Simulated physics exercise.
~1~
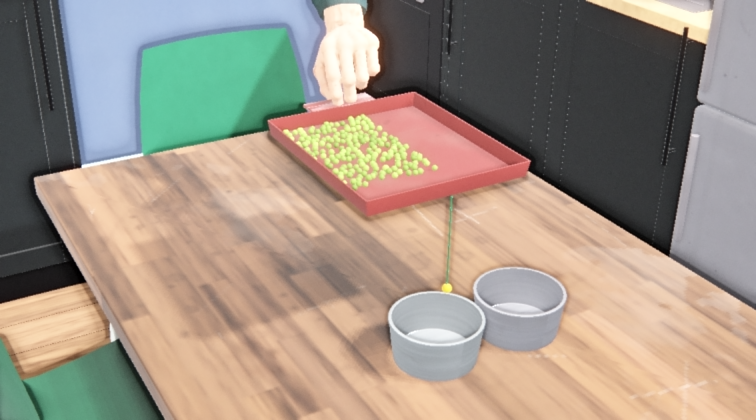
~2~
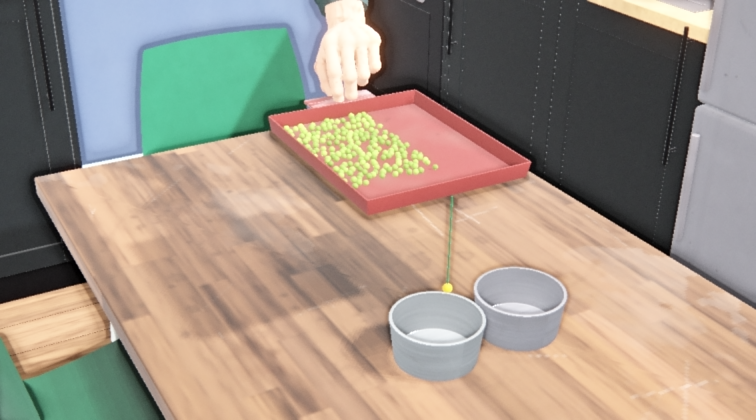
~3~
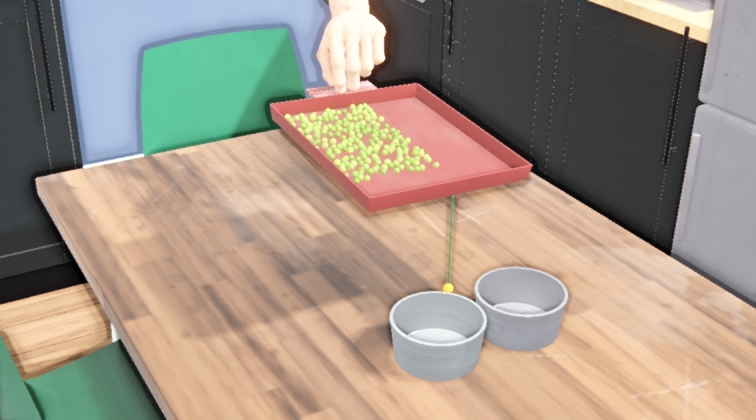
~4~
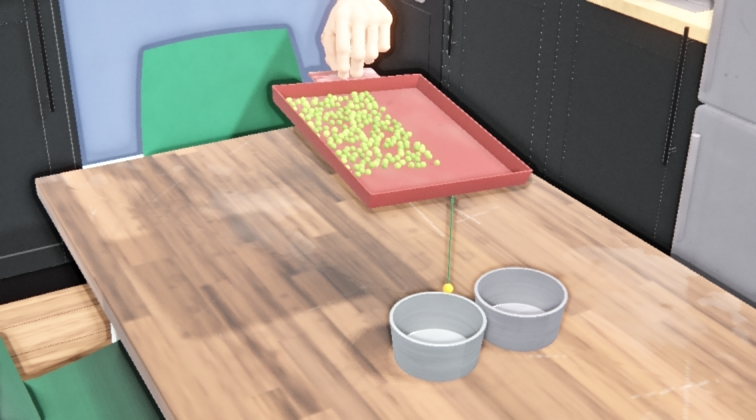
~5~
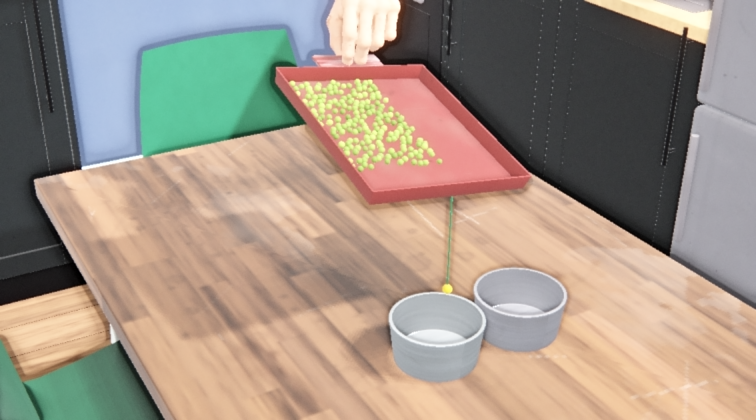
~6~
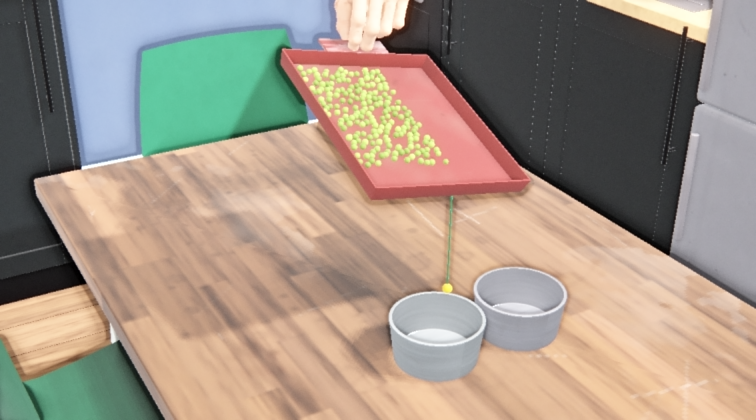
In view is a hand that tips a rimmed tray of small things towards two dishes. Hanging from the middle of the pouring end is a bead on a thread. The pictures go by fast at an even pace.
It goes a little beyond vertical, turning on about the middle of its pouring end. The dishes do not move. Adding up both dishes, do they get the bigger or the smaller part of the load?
They get the bigger part.
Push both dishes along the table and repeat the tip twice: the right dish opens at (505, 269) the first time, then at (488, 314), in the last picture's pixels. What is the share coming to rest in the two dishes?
First some 70, then 0 per cent.
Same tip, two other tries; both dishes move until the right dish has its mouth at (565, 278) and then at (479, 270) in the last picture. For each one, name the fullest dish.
In the first position the right of the two, in the second the right of the two.
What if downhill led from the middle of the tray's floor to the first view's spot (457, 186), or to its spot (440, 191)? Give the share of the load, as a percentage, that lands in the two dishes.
The first try yields 70 percent and the second 60 percent.
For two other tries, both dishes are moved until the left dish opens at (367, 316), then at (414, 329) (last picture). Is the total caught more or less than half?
In the first position a minority, in the second a minority.
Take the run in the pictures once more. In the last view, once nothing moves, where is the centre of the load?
Centre at rest, last view: Approx. (522, 319).
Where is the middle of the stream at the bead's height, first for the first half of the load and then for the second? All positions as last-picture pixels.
The leading part at (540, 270), the rest of it at (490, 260).
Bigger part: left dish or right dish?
Once things settle, the right of the two ends up fuller.
Soon after the last picture, tray tipped steeply; about two thirds on the tray; a stray few in the right dish; a stray few outside both; about a quarter in the air.
A little later, tray tipped past a quarter turn; about a third on the tray; about half in the right dish; a small part outside both; a small part in the air.
Later still, tray tipped past a quarter turn; most in the right dish; about a quarter outside both.
At rest, tray tipped past a quarter turn; none in the left dish; most in the right dish; about a quarter outside both.
